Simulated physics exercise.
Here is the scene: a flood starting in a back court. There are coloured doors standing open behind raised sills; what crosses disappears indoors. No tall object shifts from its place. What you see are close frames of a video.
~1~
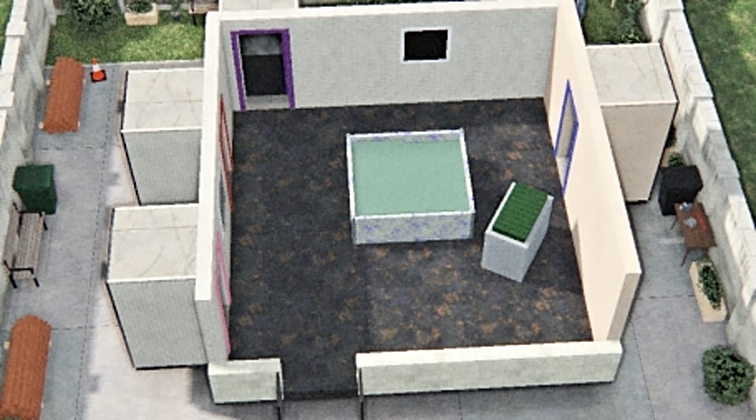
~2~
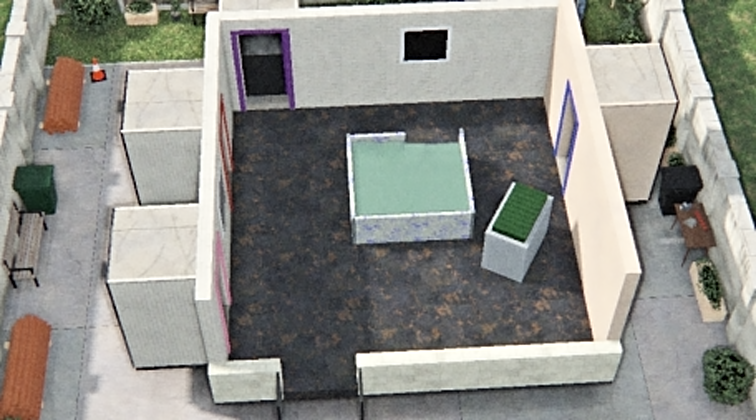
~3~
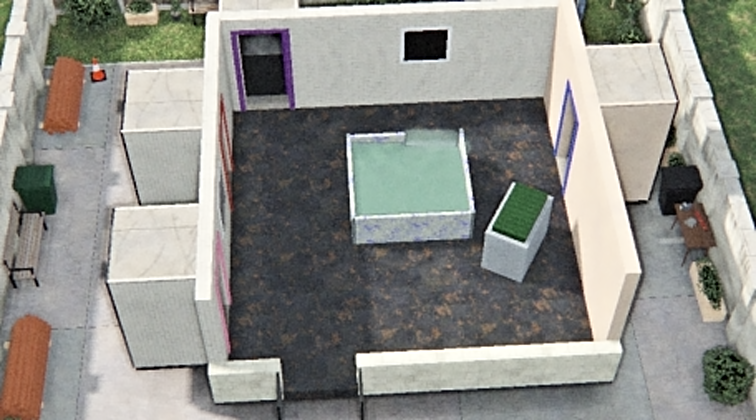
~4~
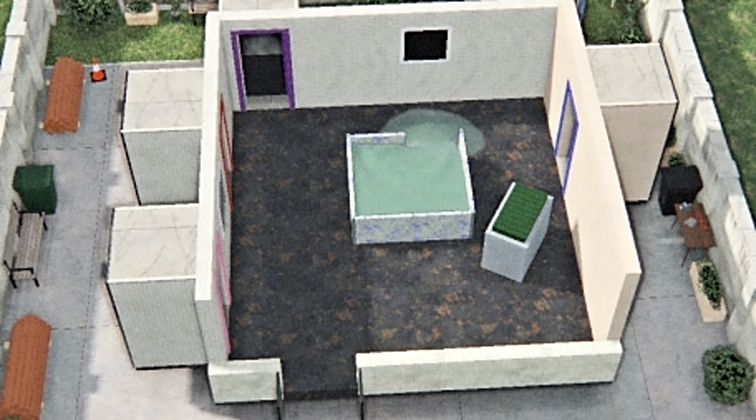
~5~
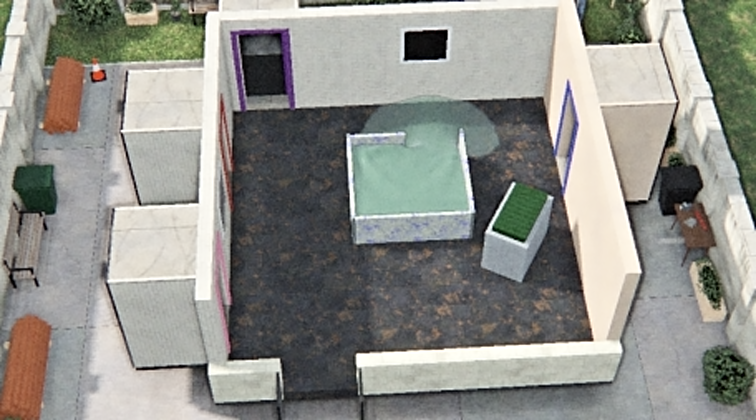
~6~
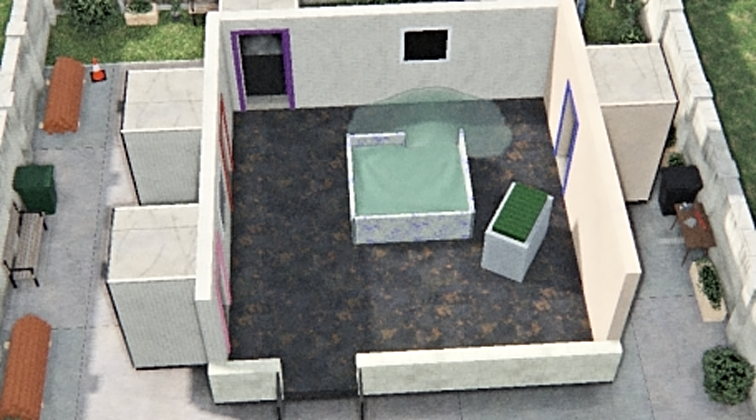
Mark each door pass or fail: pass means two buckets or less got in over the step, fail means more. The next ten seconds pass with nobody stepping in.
Purple door - pass, blue door - fail, red door - fail, pink door - pass.
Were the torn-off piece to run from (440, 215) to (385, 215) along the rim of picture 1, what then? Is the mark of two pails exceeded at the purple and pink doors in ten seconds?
Result - purple: Within bounds; pink: Beyond the limit.
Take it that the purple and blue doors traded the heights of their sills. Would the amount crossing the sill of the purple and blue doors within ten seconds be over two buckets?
My reading: The purple door goes over; the blue door stays under.
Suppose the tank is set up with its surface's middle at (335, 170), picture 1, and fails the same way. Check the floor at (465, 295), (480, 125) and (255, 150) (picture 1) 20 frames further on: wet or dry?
Spared, hit, hit.
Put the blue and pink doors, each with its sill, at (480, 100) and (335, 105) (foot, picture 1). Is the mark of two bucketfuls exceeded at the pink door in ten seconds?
Pink door: Goes past it.
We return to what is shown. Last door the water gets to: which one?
The pink door.
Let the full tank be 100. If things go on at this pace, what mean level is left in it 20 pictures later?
Roughly 40 percent.
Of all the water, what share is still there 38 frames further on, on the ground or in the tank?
About 98 per cent.
A moment on, water covers 15 % of the floor; the purple door not reached, the blue door not reached, the red door not reached, the pink door not reached.
Next, water covers 25 % of the floor; the purple door wet at the sill, nothing in, the blue door wet at the sill, nothing in, the red door not reached, the pink door not reached.
Then, water covers 50 % of the floor; the purple door wet at the sill, nothing in, the blue door under two buckets in, the red door under two buckets in, the pink door not reached.
Later, water covers 85 % of the floor; the purple door under two buckets in, the blue door over two buckets in, the red door over two buckets in, the pink door wet at the sill, nothing in.
In the end, water covers 100 % of the floor; the purple door under two buckets in, the blue door over two buckets in, the red door over two buckets in, the pink door under two buckets in.
